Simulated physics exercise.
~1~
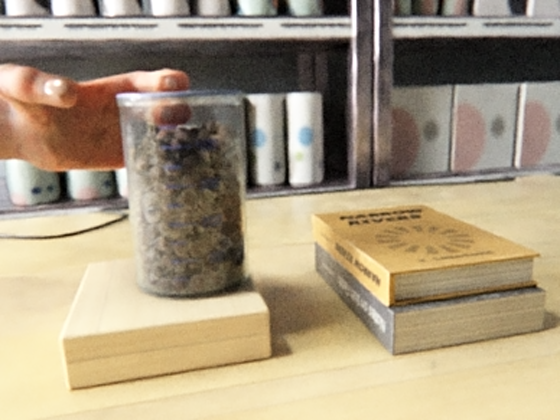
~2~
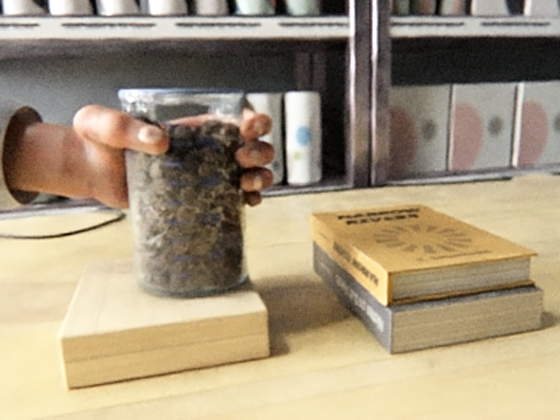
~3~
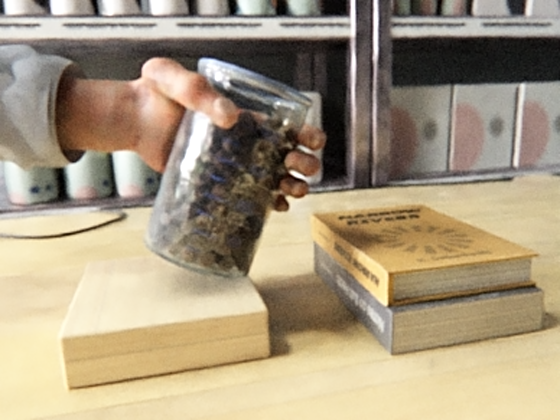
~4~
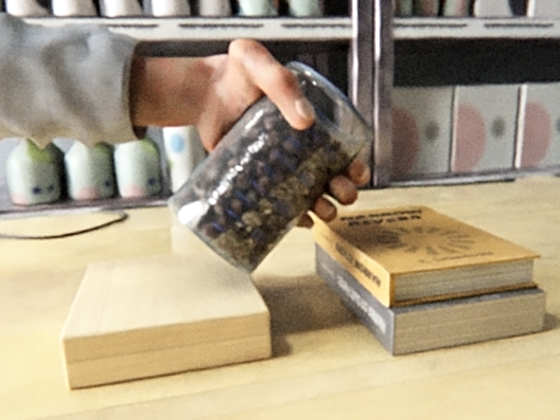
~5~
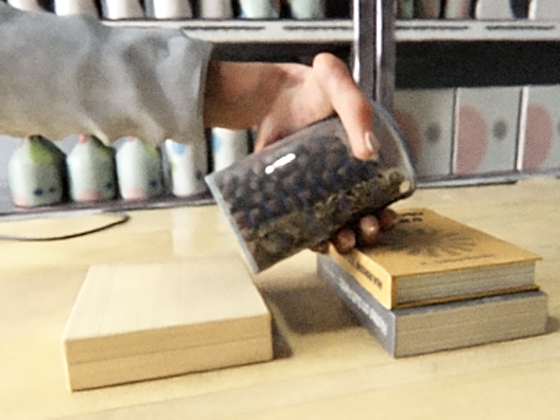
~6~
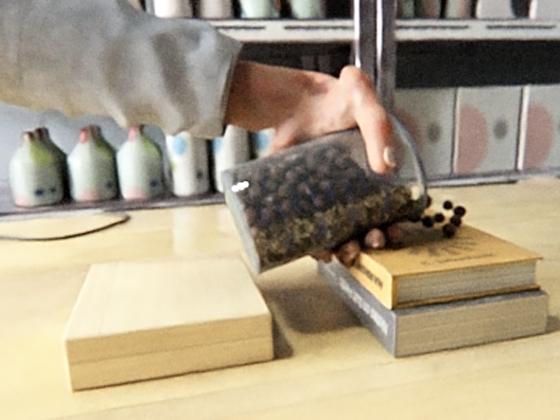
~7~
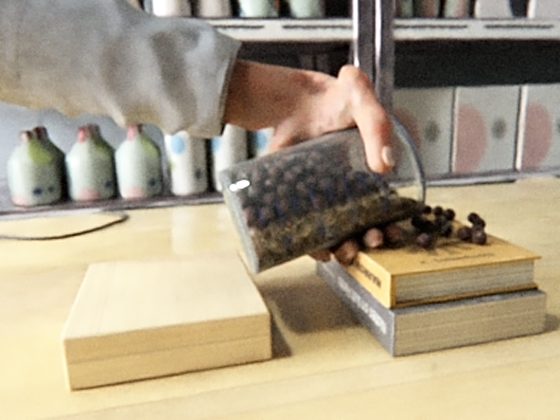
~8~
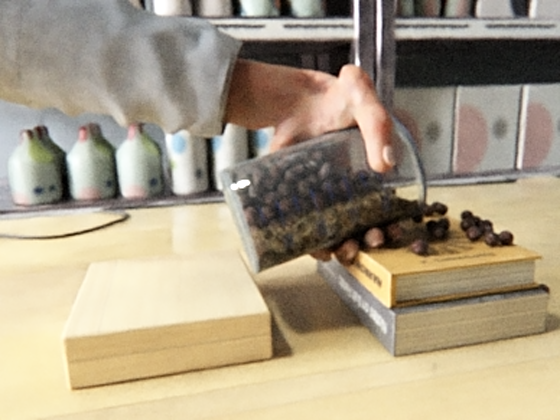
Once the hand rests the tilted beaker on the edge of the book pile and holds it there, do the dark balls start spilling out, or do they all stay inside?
They start spilling out. A few of the dark balls tumble from the beaker's mouth onto the top book, while most are still inside.
